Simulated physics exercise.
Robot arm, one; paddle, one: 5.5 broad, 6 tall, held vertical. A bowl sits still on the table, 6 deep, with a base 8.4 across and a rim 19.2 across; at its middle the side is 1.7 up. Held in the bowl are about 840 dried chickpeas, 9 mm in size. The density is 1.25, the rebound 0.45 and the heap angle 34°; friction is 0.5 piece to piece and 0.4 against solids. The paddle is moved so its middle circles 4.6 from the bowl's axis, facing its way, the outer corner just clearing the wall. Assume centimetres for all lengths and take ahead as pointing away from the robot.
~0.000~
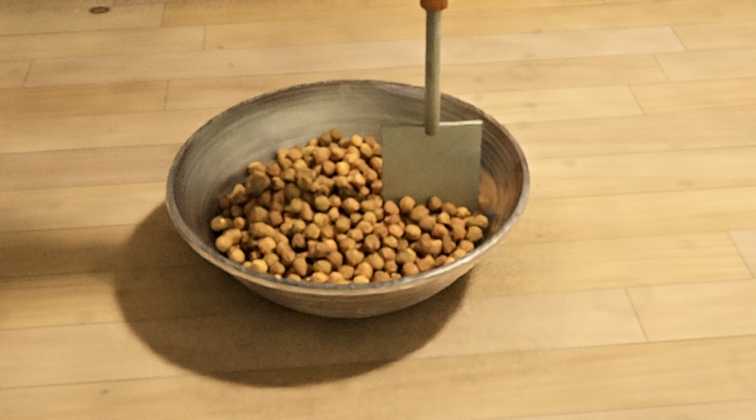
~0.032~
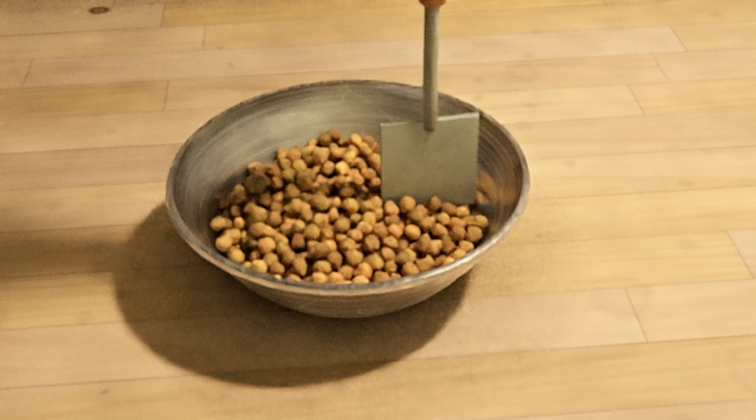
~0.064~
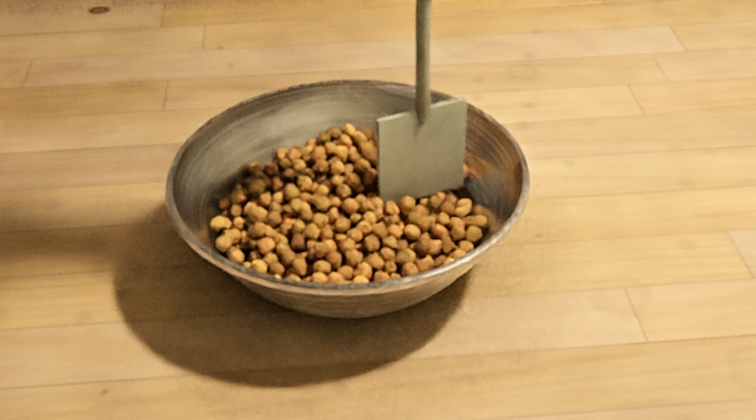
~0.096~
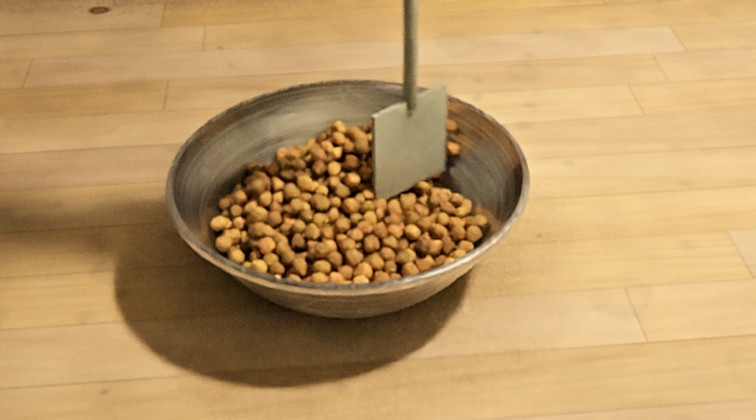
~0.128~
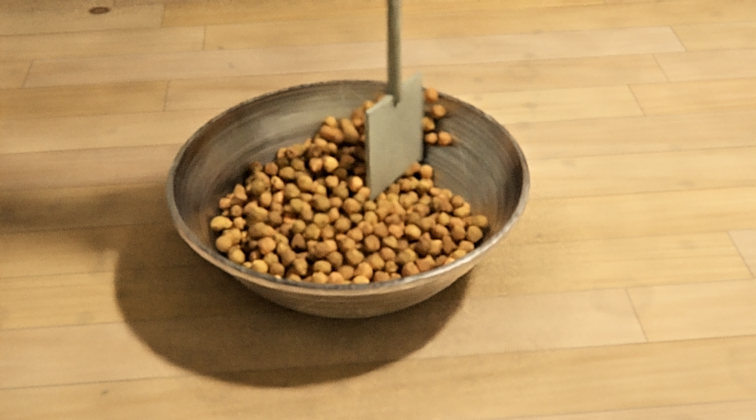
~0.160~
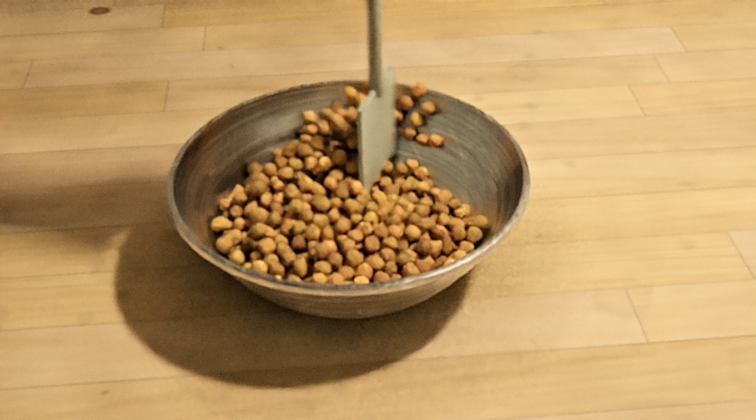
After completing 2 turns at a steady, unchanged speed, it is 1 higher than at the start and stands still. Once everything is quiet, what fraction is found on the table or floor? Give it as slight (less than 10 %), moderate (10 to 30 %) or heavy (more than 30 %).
It is moderate.
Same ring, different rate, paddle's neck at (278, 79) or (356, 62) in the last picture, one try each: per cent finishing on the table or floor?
Some 40 and 25 %.
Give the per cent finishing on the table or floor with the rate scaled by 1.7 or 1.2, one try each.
35 % and 20 %.
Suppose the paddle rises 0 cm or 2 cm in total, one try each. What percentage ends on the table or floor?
Roughly 25 and 10 per cent.
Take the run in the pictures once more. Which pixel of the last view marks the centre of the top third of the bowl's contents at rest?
(371, 204).
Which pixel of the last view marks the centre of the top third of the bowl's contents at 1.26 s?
(305, 235).
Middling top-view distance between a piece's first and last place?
5 centimetres.
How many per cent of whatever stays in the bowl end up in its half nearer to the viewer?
About 50 per cent.
After 0.71 s, 324° round, highest piece 8 above the table; 755 in the bowl, 75 on the table or floor, 13 in flight or on the tool.
After 1.26 s, 222° round, highest piece 7 above the table; 699 in the bowl, 140 on the table or floor, 4 in flight or on the tool.
After 1.74 s, 0° round, highest piece 6 above the table; 697 in the bowl, 146 on the table or floor.
After 2.44 s, 0° round, highest piece 6 above the table; 697 in the bowl, 146 on the table or floor.
At rest, 697 in the bowl, 146 on the table or floor. That is 17 % on the table or floor.
